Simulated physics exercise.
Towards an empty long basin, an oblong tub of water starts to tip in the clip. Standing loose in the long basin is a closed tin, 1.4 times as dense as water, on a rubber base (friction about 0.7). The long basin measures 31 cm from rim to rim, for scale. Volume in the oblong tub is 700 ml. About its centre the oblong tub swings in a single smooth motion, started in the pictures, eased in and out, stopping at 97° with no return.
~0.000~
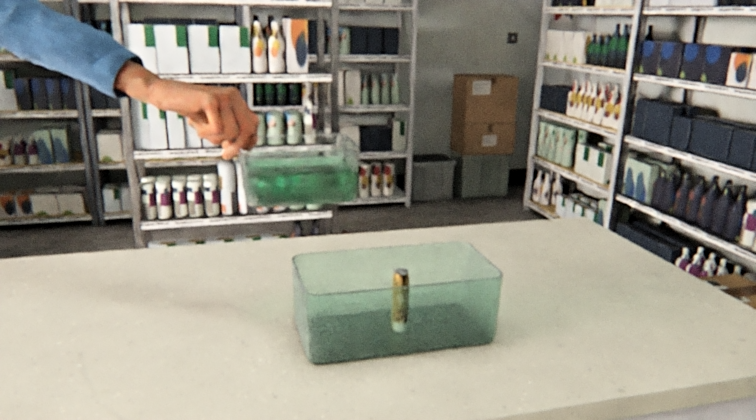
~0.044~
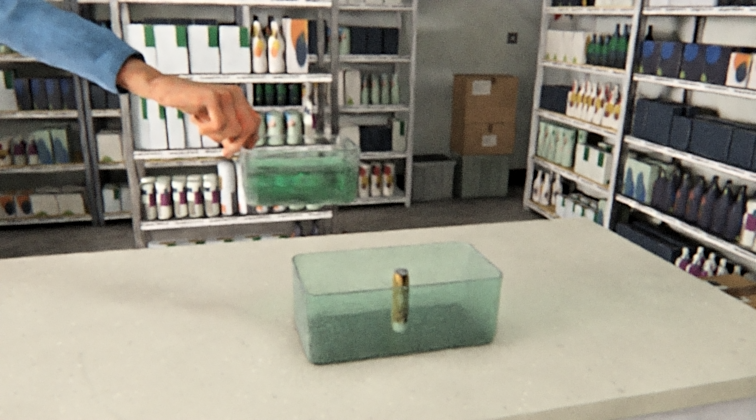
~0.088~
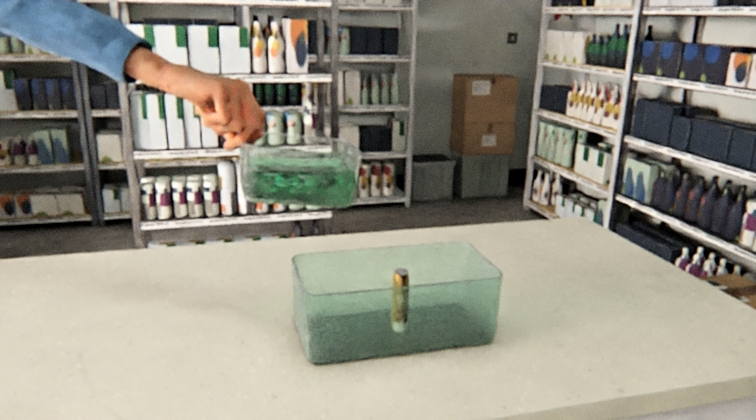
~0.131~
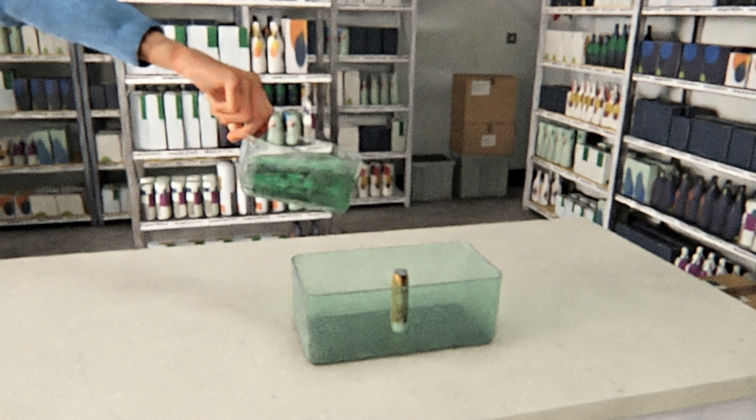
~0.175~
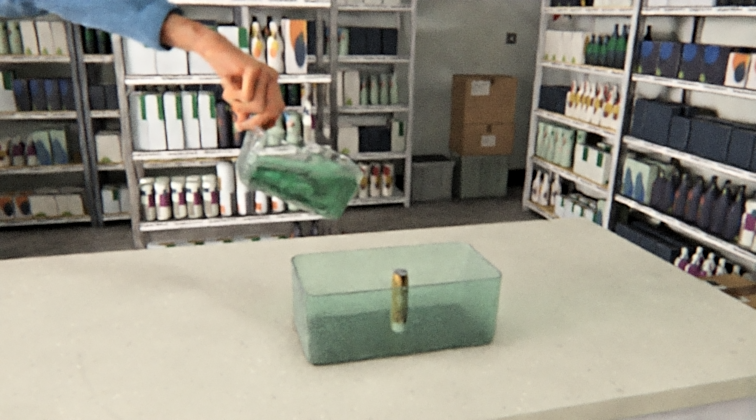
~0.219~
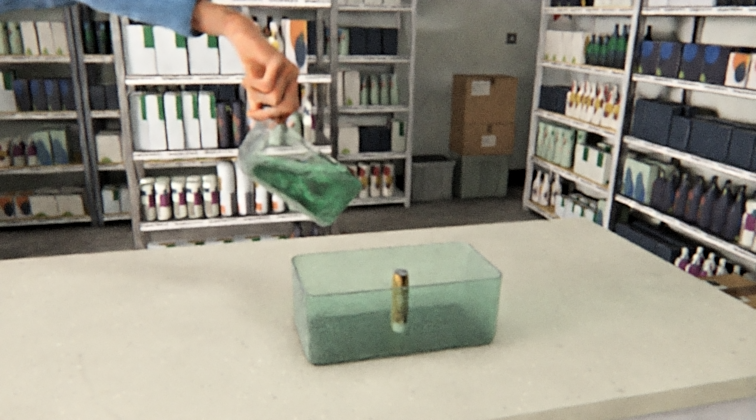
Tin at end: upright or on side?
On side.
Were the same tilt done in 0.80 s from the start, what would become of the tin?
Holds steady.
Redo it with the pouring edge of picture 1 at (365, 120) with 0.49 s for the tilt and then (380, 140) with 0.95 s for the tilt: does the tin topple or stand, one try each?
In the first try it remains standing; in the second it remains standing.
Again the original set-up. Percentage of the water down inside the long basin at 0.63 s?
Some 88 percent of the total.
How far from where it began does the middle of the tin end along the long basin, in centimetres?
Net tin displacement: Roughly 8.0 cm.
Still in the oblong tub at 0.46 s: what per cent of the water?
Some 22 % of it is still there.
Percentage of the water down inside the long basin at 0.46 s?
Around 24 percent.
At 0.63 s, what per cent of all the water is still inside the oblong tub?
6 per cent or so.
After 0.46 s the tilt is 94° and 22 per cent is still to pour; the tin stands where it began.
After 0.63 s the tilt is 97° and 6 per cent is still to pour; the tin leans 10°.
After 0.81 s the tilt is 97° and 2 per cent is still to pour; the tin leans 39°.
After 1.01 s the tilt is 97° and 0 per cent is still to pour; the tin lies on its side.
In the end the tin lies on its side.
